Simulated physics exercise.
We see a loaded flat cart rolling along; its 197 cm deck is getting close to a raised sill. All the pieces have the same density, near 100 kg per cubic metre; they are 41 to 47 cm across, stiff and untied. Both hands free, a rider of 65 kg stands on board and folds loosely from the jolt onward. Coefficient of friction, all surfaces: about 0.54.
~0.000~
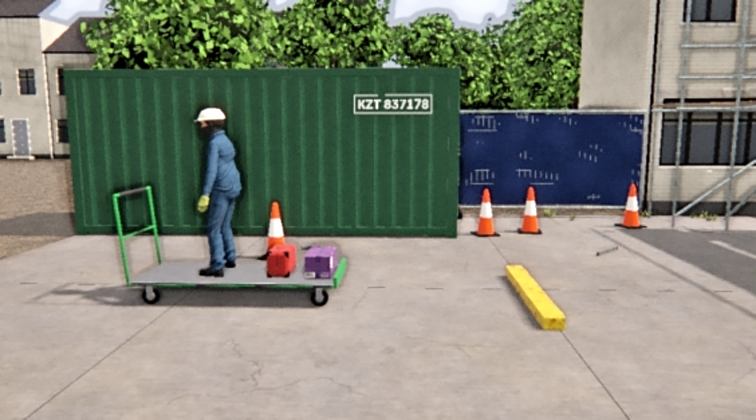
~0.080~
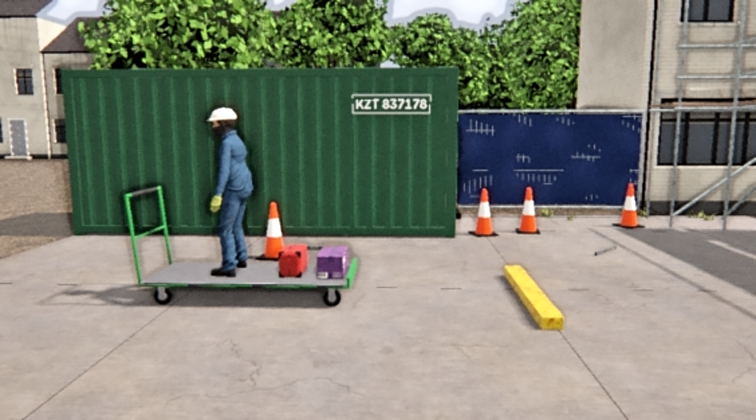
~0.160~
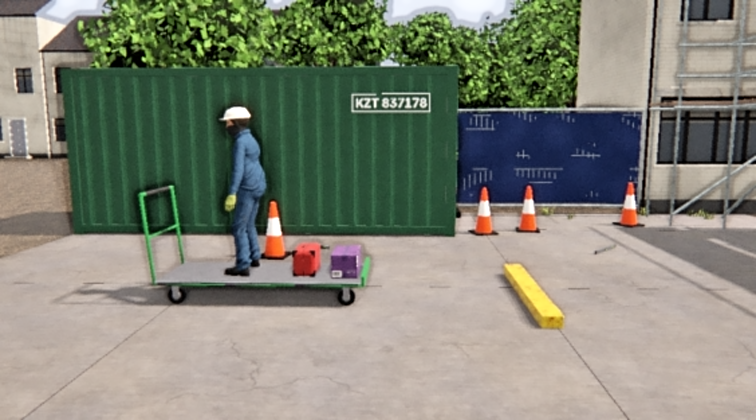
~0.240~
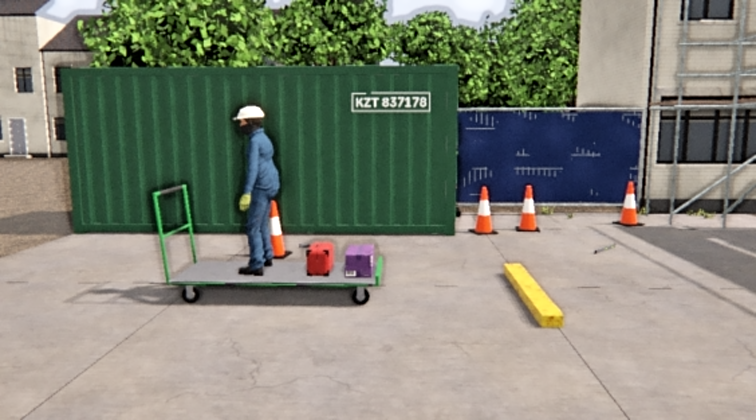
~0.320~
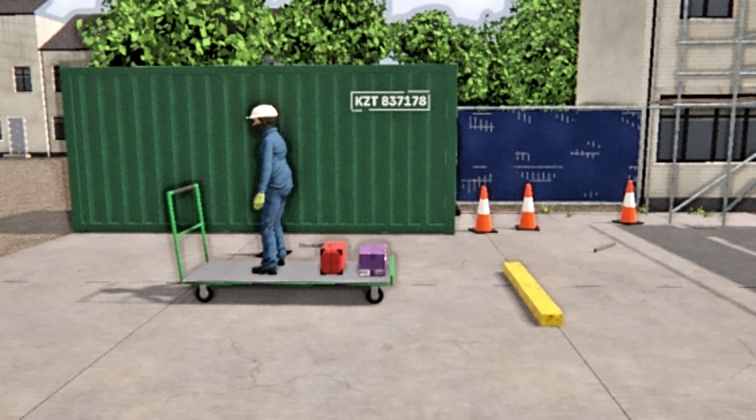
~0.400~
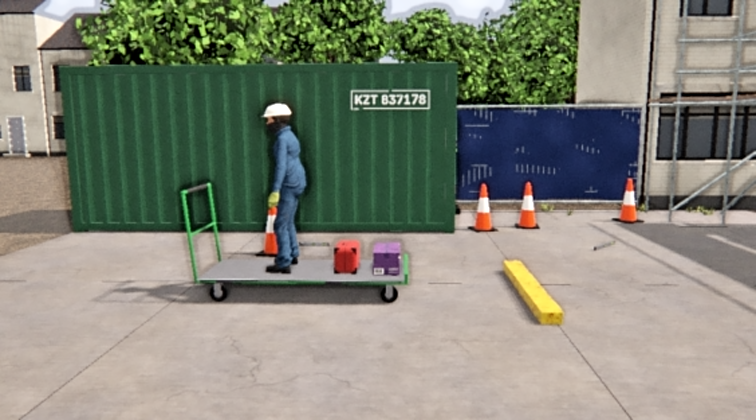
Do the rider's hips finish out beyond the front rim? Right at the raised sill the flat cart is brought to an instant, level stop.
No.
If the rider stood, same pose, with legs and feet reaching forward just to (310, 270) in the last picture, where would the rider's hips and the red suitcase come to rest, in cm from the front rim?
Then hips 20 behind, red 40 behind.
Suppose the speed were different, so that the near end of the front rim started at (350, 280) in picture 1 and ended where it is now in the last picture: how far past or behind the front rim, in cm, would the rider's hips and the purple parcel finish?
Rest points: Hips at 70 cm behind, purple at 20 cm behind.
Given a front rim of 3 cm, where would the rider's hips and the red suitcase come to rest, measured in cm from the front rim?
In that case hips 40 behind, red 40 behind.
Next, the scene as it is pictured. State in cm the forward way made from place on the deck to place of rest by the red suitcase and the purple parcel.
Forward shift, cm - red: 20; purple: 5.
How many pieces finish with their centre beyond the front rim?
A total of 0.
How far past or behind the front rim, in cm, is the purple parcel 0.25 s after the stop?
Behind the rim by about 15 cm.
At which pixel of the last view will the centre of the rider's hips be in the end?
Around (489, 233).
Impact comes at 1.10 s.
After 1.35 s the rider's hips are 65 cm behind the rim, near (464, 205) in the last picture's view.
After 1.65 s the rider's hips are 35 cm behind the rim, near (494, 232) in the last picture's view.
After 2.10 s the rider's hips are 35 cm behind the rim, near (494, 232) in the last picture's view.
When all is still (5.1 s), nothing is past the rim; behind it, red suitcase, purple parcel and the rider's hips.
